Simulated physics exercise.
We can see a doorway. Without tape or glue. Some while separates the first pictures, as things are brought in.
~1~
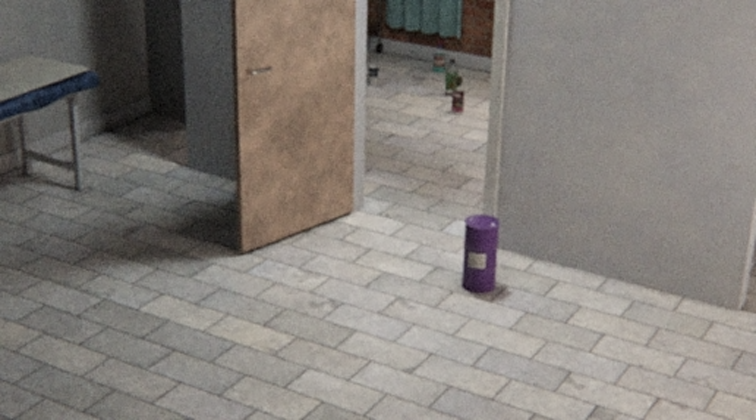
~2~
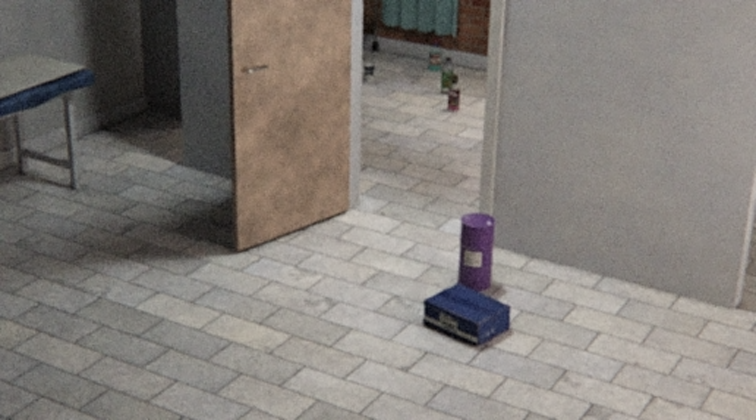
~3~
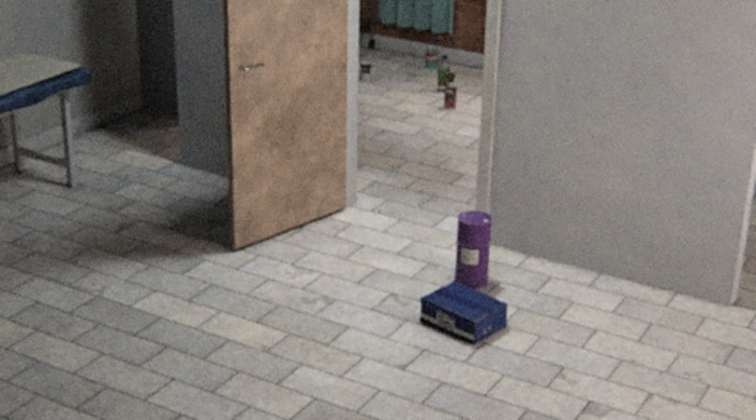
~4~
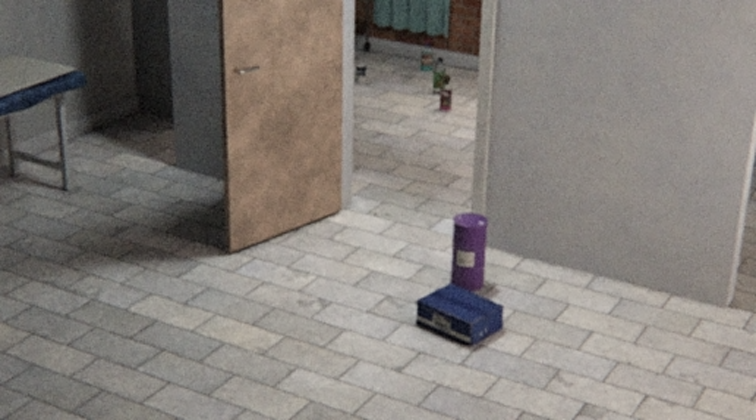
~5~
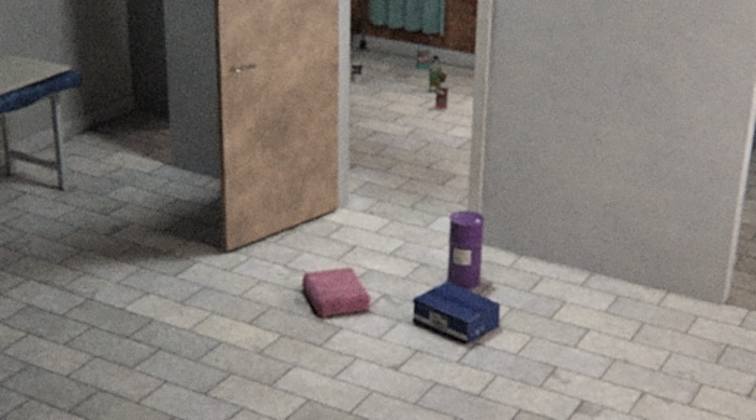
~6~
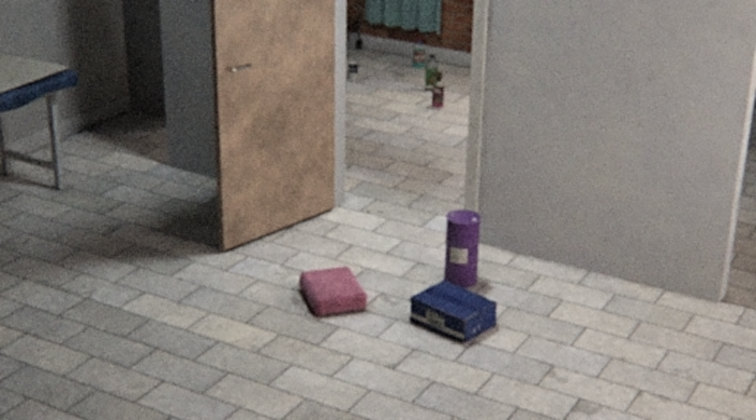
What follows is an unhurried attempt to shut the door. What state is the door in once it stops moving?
You can tell the door fits into the frame okay.
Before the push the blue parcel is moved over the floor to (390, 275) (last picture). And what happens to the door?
The door swings all the way.
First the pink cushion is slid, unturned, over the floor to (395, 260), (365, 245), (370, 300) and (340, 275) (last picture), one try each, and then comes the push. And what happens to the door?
Door, in order of tries: Obstructed, fully closed, fully closed, fully closed.
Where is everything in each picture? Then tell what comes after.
The first picture shows door wide open and still; purple canister (480, 254).
The second picture shows door wide open and still; purple canister (476, 252); blue parcel (467, 315).
The third picture shows door wide open and still; purple canister (473, 250); blue parcel (464, 312).
The fourth picture shows door wide open and still; purple canister (469, 252); blue parcel (460, 314).
The fifth picture shows door wide open and still; purple canister (465, 250); blue parcel (456, 313).
The sixth picture shows door wide open and still; pink cushion (333, 290); purple canister (462, 249).
Then, 1.00 s past the last view, door 82° open.
Then, 1.70 s past the last view, door 52° open.
Then, 2.40 s past the last view, door 18° open.
Finally, door 0° open; all 3 still in place. Final places as the last picture's camera would see them, pink cushion near (333, 290).
